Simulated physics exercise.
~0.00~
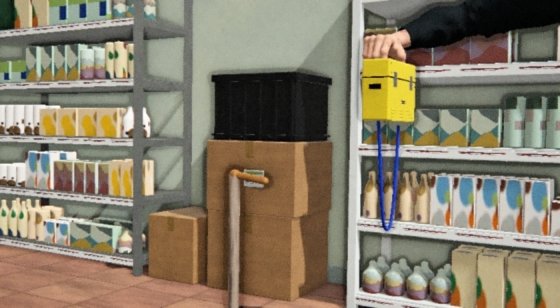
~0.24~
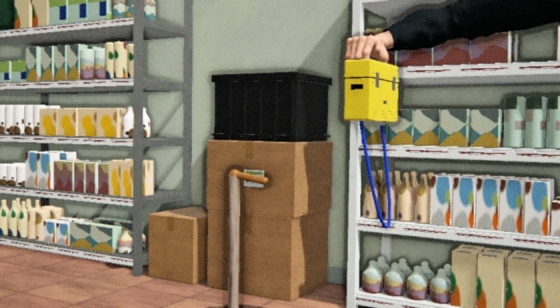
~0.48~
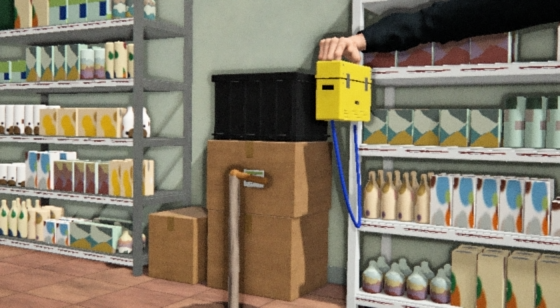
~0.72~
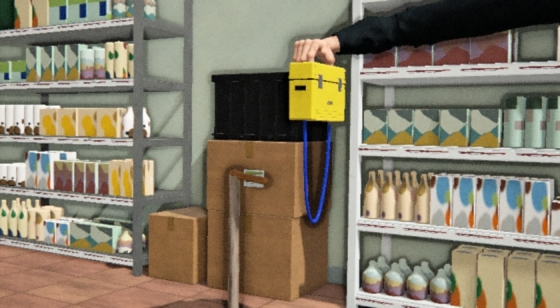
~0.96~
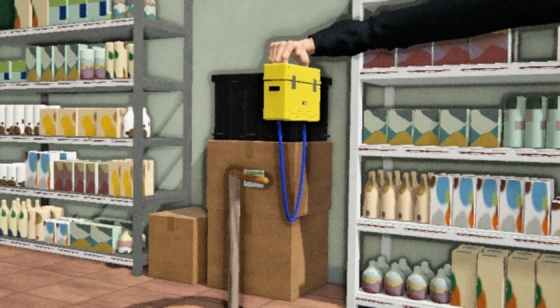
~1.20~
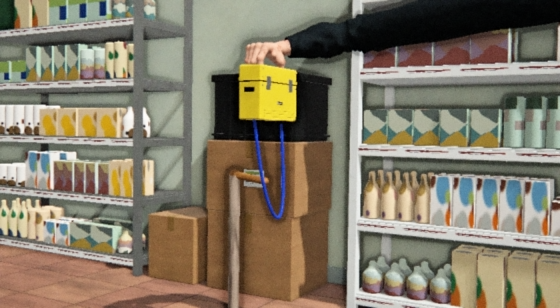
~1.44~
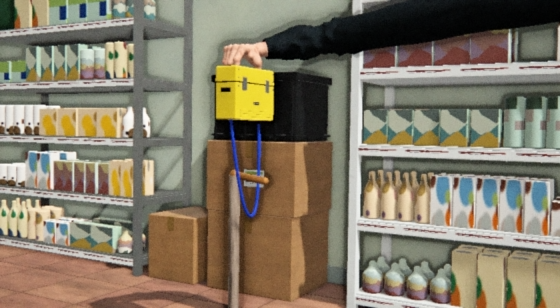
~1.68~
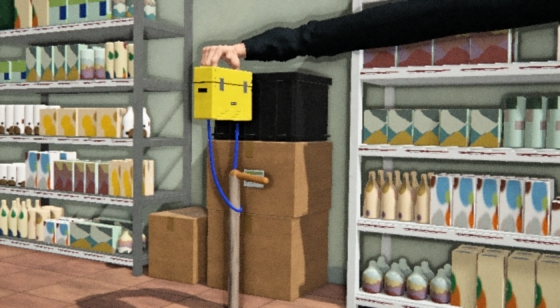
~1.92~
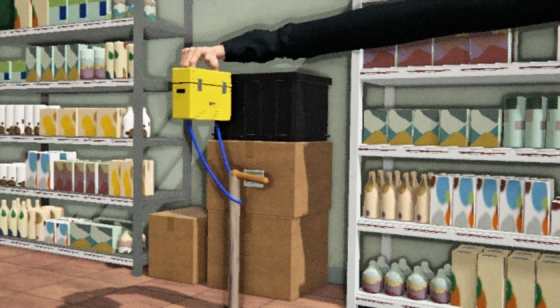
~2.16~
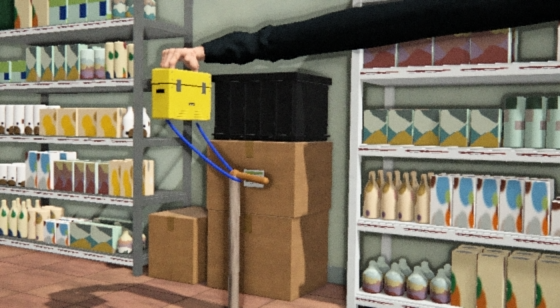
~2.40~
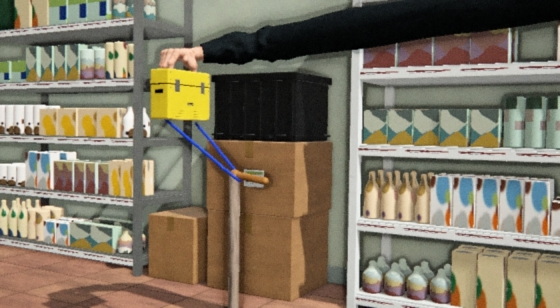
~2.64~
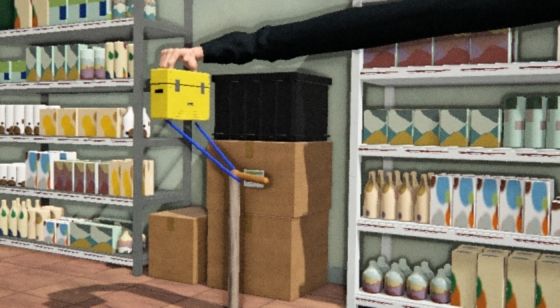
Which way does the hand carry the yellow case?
It carries the yellow case to the left, from beside the right-hand shelves to just beyond the post.
